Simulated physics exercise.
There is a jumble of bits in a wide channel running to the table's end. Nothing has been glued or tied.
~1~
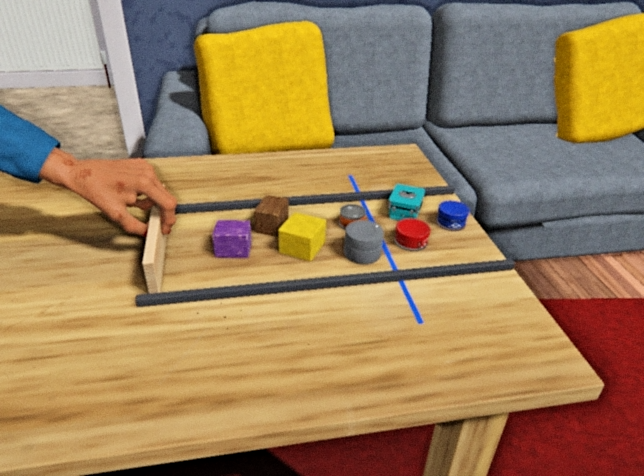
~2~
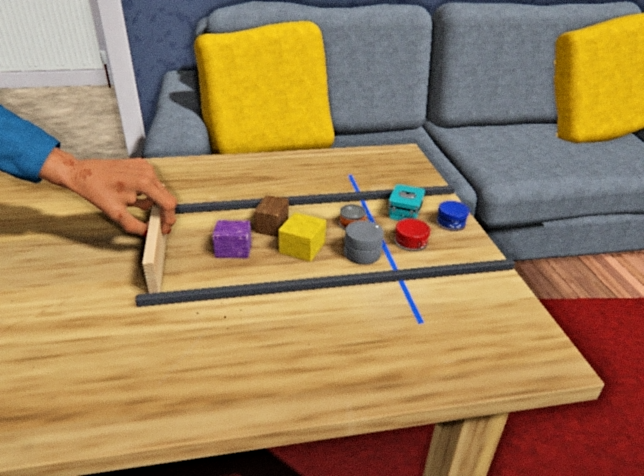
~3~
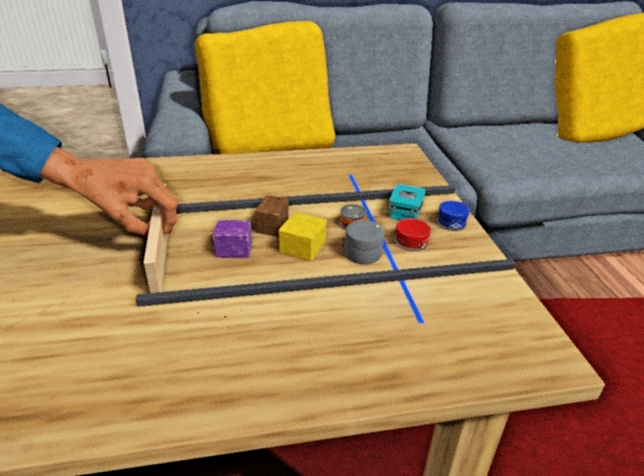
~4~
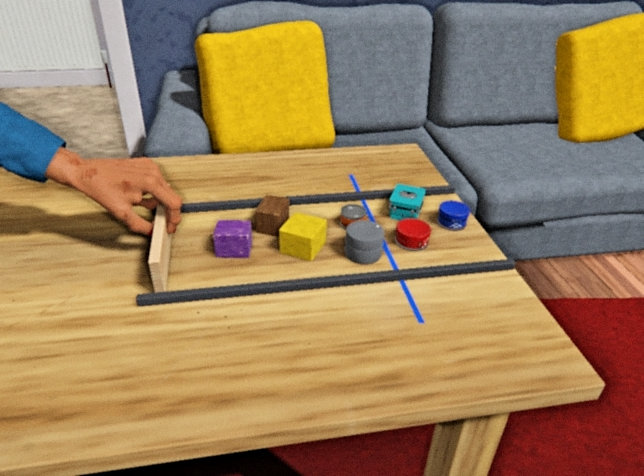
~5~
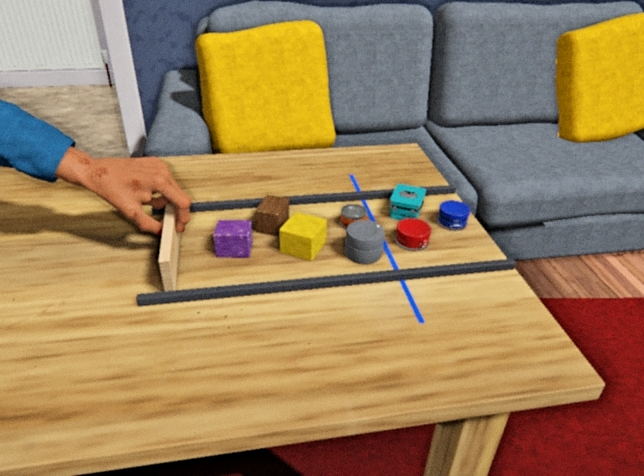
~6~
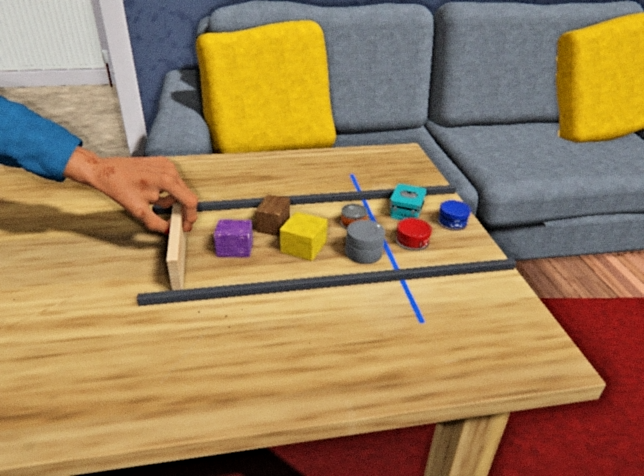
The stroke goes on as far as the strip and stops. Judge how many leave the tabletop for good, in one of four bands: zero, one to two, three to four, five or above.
Those that leave the table: Not one.
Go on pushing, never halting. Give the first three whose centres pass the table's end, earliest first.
The blue pot goes first, followed by the turquoise case and then the red tin.
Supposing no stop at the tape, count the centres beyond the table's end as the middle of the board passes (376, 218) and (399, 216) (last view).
That gives counts of 0 and 0, in that order.
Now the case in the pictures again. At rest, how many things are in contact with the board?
Contact count: 3.
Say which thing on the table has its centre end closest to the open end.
Answer: The blue pot.
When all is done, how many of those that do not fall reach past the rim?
0 is the number.
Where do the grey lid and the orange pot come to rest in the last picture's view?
The first comes to rest at (438, 249), and the second at (404, 203).
Soon after, none off yet; blue pot at rest near (454, 215); turquoise case at rest near (408, 203); red tin at rest near (413, 234).
Then, none off yet; blue pot at rest near (454, 215); turquoise case at rest near (408, 203); red tin moving near (418, 232).
At rest, the number that fall off is zero.
